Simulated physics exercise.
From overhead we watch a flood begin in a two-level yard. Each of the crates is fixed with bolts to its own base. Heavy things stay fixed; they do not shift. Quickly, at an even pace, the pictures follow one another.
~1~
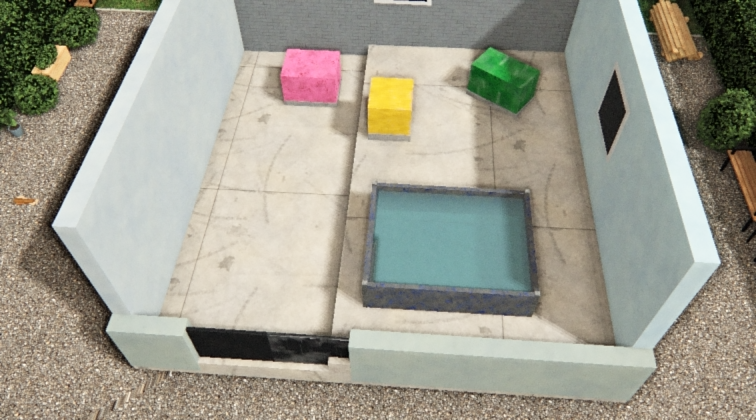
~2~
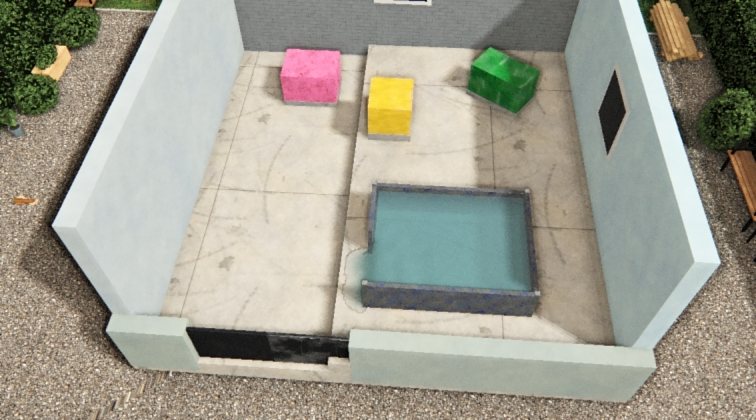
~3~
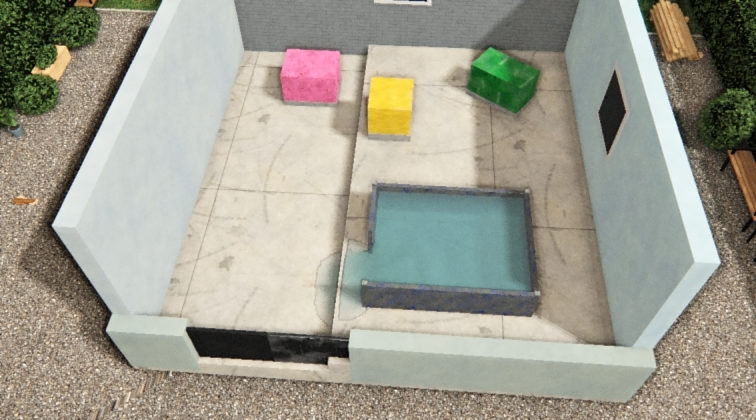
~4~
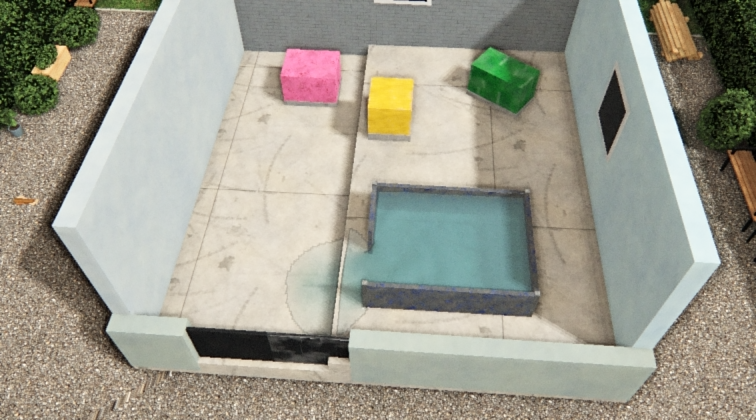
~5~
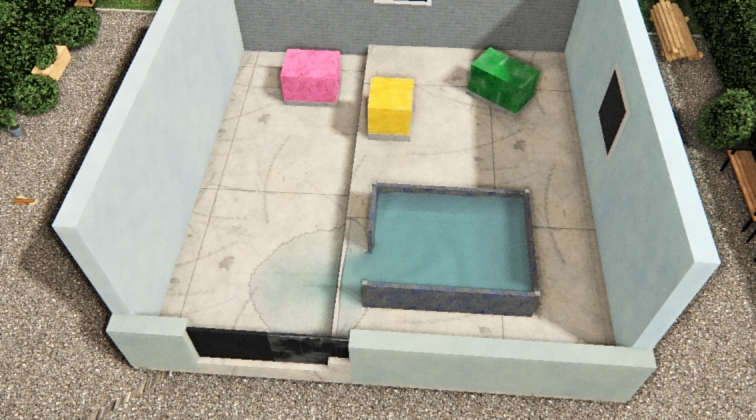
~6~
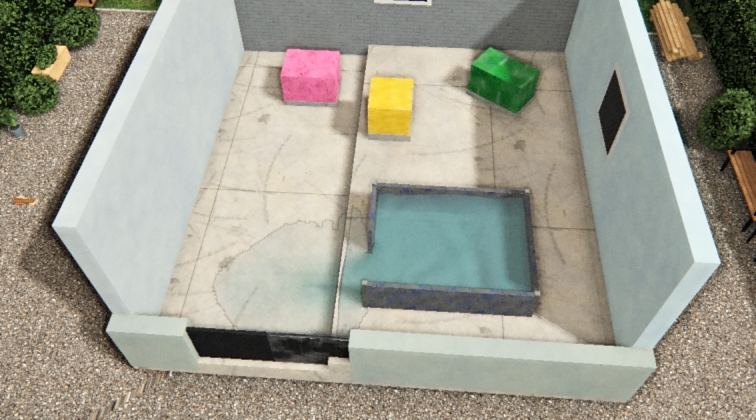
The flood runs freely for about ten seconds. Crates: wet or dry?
In the end the yellow crate will not be touched; the pink crate will be touched; the green crate will not be touched.
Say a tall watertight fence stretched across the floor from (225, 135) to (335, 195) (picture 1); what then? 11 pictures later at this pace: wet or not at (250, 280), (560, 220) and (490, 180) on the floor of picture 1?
One by one: Soaked, spared, spared.
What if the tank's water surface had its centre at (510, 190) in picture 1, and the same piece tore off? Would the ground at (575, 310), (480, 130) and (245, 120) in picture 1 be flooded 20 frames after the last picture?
First unwetted; next unwetted; last drenched.
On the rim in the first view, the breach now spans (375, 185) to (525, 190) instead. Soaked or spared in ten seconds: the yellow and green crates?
As I see it, yellow is doused and green is doused.
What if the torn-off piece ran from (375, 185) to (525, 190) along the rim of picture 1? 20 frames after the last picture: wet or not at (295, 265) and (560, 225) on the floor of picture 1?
Taking them in turn: Left clear, then left clear.
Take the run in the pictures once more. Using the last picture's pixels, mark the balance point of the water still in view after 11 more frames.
I'd say around (362, 264).
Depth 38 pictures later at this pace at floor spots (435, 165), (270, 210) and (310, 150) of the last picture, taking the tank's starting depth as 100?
Approx. values, in order: 0 %, 10 %, 6 %.
A moment on, water covers 20 % of the floor; the yellow crate not reached, the pink crate not reached, the green crate not reached.
Next, water covers 20 % of the floor; the yellow crate not reached, the pink crate not reached, the green crate not reached.
Then, water covers 30 % of the floor; the yellow crate not reached, the pink crate water round its plinth, the green crate not reached.
Later, water covers 45 % of the floor; the yellow crate not reached, the pink crate water round its plinth, the green crate not reached.
In the end, water covers 45 % of the floor; the yellow crate stayed above the water, the pink crate was topped, the green crate stayed above the water.
